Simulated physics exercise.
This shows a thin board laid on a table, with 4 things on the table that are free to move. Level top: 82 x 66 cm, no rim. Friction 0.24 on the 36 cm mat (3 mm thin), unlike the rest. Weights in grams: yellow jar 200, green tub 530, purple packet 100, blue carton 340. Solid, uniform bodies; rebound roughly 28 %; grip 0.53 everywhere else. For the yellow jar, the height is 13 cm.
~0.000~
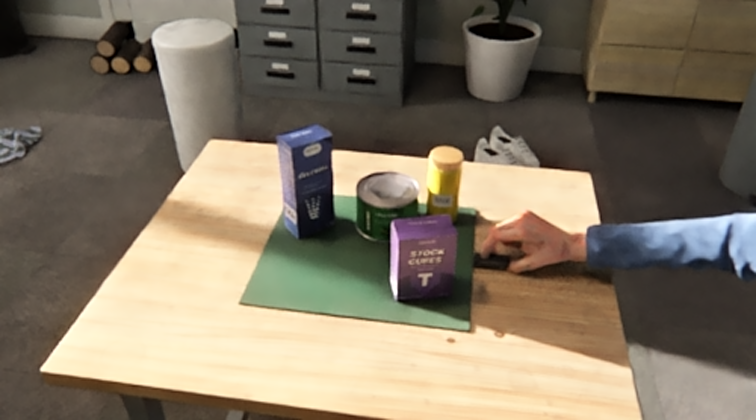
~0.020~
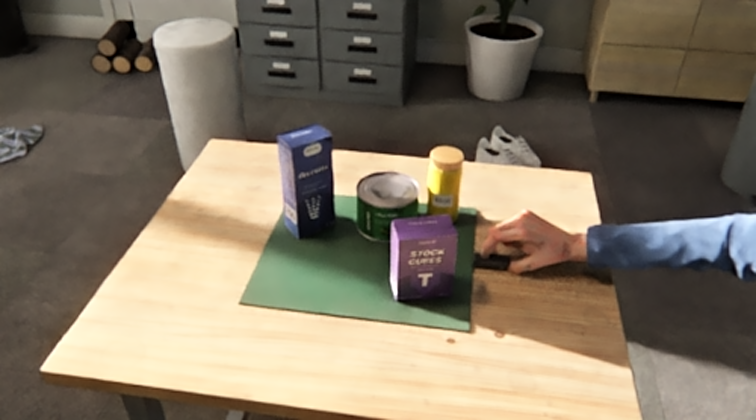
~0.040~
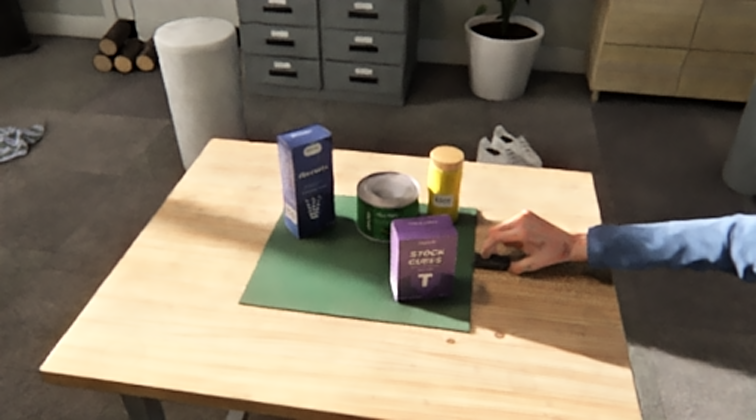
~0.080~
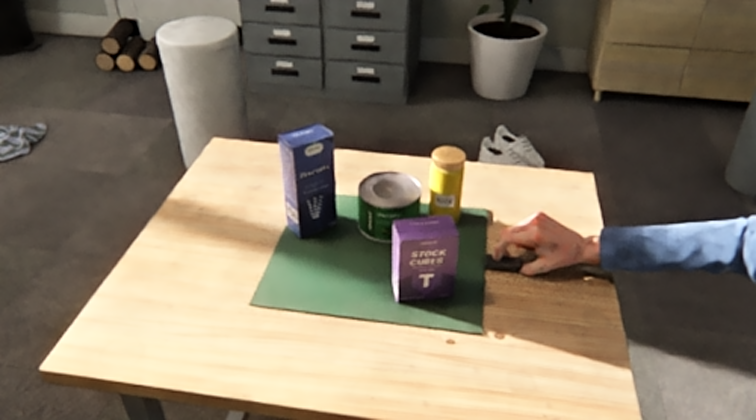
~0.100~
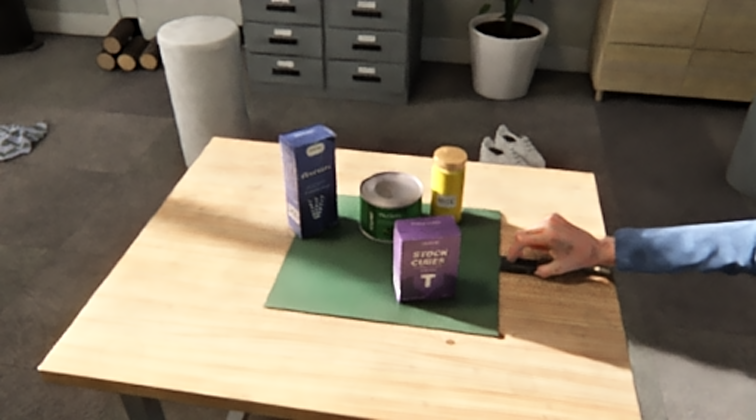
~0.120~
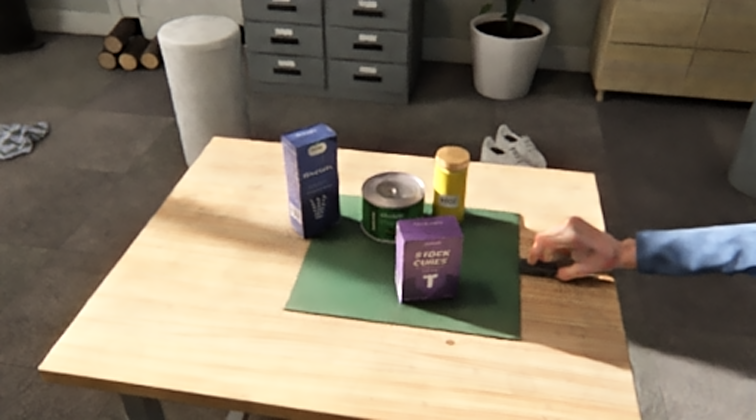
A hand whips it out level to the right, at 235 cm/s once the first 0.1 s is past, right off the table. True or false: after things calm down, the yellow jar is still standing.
False, it has tipped over.
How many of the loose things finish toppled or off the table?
Count: 1.
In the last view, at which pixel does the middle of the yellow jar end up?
Somewhere around (533, 182).
By 0.22 s, mat pulled 31 cm; yellow jar 4 cm from its spot near (468, 189); purple packet tilted 4°; green tub 4 cm from its spot.
By 0.32 s, mat pulled 54 cm; yellow jar tilted 9° near (491, 189); purple packet tilted 4°; green tub 5 cm from its spot.
By 0.62 s, mat pulled 92 cm; yellow jar on its side near (536, 198); purple packet 6 cm from its spot; green tub 5 cm from its spot.
When it is over (2.5 s), lying over on the table, yellow jar; not toppled but over 6 cm from the start, purple packet; the other 2 within 6 cm of the start. End places, in pixels of the last picture, yellow jar near (533, 182).
